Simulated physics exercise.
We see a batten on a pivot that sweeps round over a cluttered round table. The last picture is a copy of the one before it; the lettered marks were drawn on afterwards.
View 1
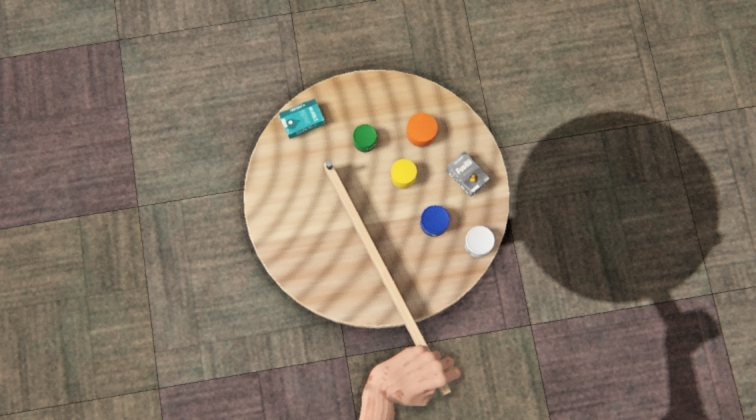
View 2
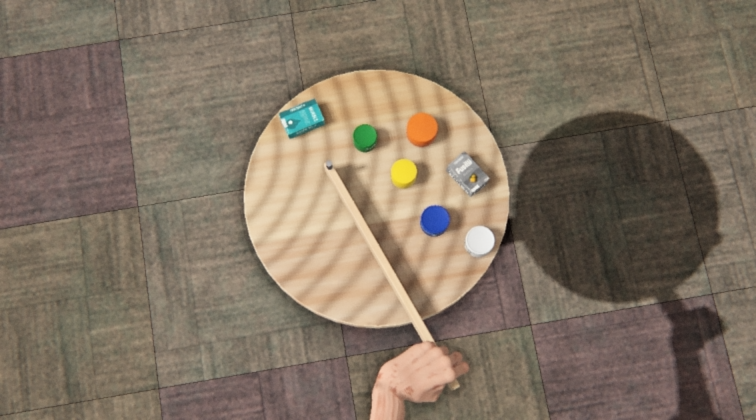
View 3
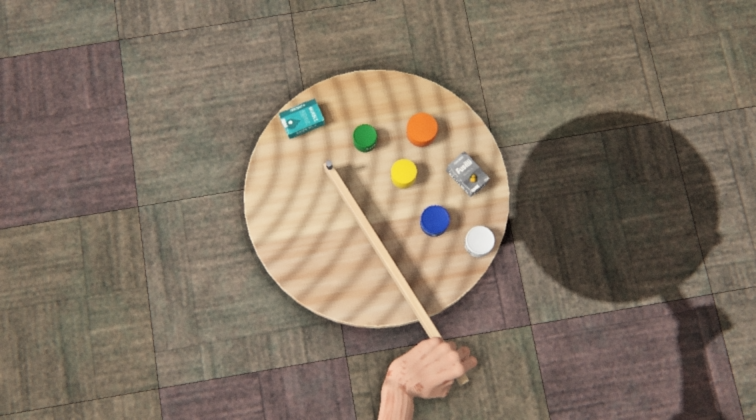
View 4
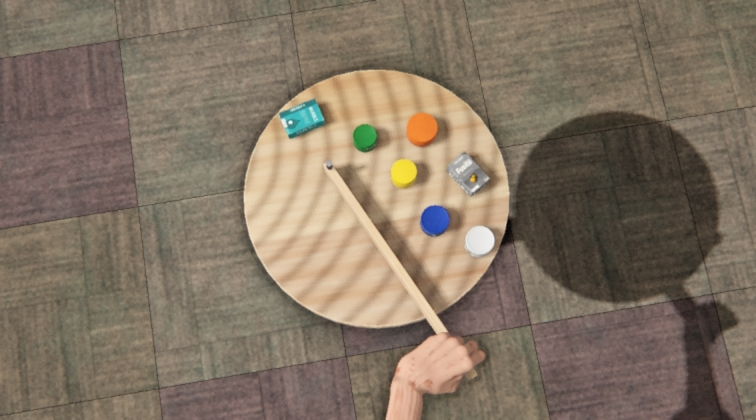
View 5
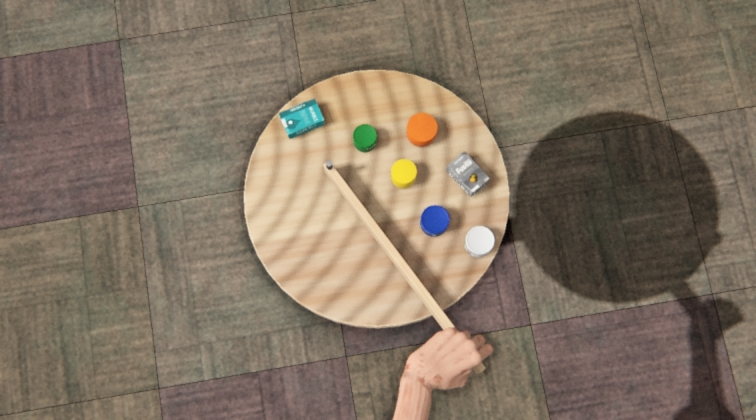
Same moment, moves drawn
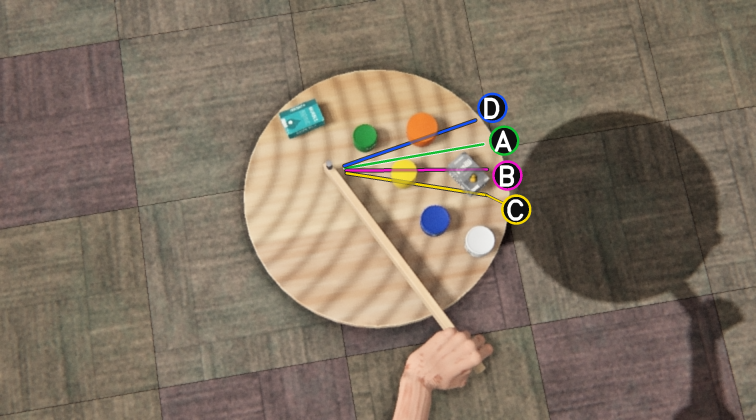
A hand swung the free end of a thin wooden stick slightly to the right, pivoting over a round table, while the colored pots and two small turquoise and grey objects stayed still.
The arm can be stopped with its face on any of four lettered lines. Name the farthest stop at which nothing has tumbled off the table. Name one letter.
Up to line C.
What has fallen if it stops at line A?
It is the white tub.
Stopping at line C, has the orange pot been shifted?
No.
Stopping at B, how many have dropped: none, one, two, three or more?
By then, one.
On the marked copy, A at (414, 156); B at (416, 170); C at (417, 184); D at (410, 143).
With C. Early on, arm (397, 216); white tub (479, 242); turquoise packet (302, 119).
Further on, arm (408, 195); white tub (494, 213); blue tub (448, 196).
At the end, arm (412, 180); white tub (504, 182); grey packet (476, 160); nothing has fallen.
As for the rest, A drops the white tub; B drops the white tub; D drops the grey packet and white tub.
